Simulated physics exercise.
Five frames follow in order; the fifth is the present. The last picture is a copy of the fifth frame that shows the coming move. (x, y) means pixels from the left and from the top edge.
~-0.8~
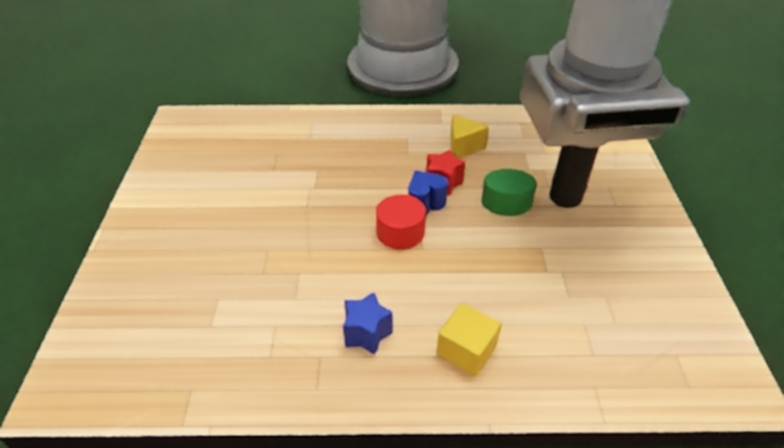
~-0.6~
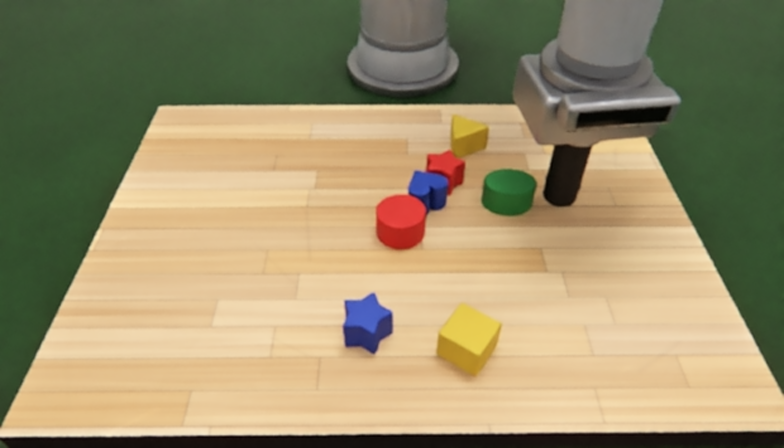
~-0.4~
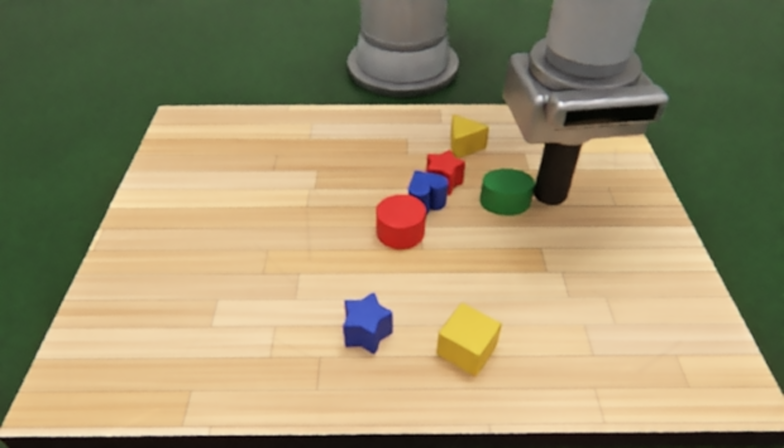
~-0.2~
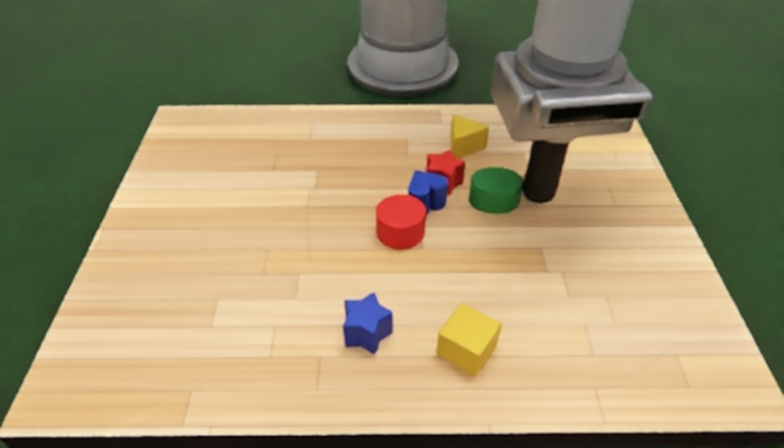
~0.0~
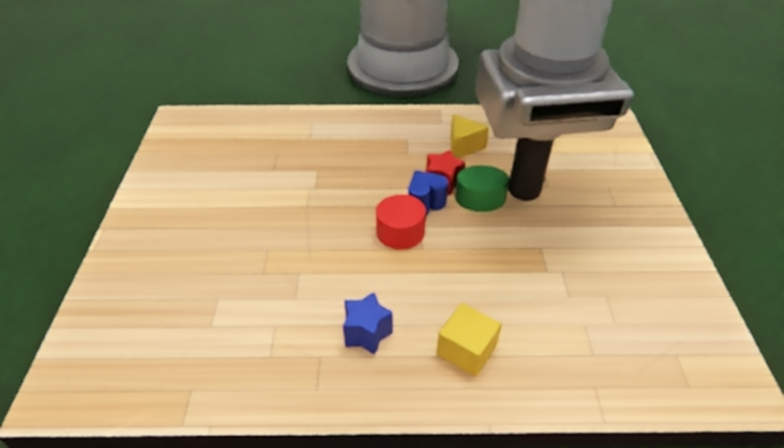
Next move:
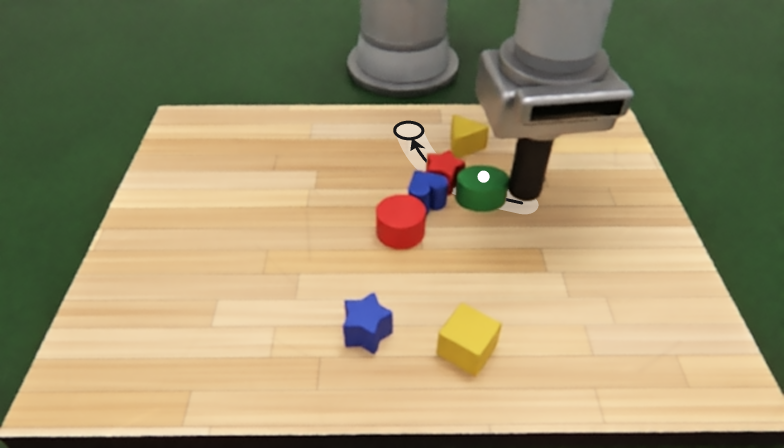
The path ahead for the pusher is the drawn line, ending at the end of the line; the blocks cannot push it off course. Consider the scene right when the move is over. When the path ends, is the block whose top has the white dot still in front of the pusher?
Final answer: No.
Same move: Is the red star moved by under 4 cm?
I believe not.
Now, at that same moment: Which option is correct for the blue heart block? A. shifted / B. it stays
My answer is option A.
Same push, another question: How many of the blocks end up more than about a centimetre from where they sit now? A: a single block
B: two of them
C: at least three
I'll go with C - at least three.
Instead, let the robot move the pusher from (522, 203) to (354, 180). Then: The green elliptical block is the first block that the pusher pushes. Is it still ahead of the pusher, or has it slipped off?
That block remains ahead.
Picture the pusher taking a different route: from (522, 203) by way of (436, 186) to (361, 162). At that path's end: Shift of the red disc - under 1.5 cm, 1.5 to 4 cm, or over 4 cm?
Below 1.5 cm.
The line goes from (522, 203) by way of (466, 187) and (426, 161) to (409, 130); the dot is on the green elliptical block.
On the path given first. One third of the way, pusher (466, 175); blue heart block (394, 180), turned 70° anticlockwise; red star (405, 143), turned 25° clockwise; green elliptical block (426, 161).
Two thirds of the way, pusher (427, 149); blue heart block (389, 181), turned 95° anticlockwise; red star (385, 132), turned 30° clockwise; green elliptical block (395, 153), turned 50° anticlockwise.
At the end, pusher (409, 119); blue heart block (389, 181), turned 95° anticlockwise; red star (385, 132), turned 30° clockwise; yellow three-sided block unmoved; green elliptical block (395, 153), turned 50° anticlockwise.
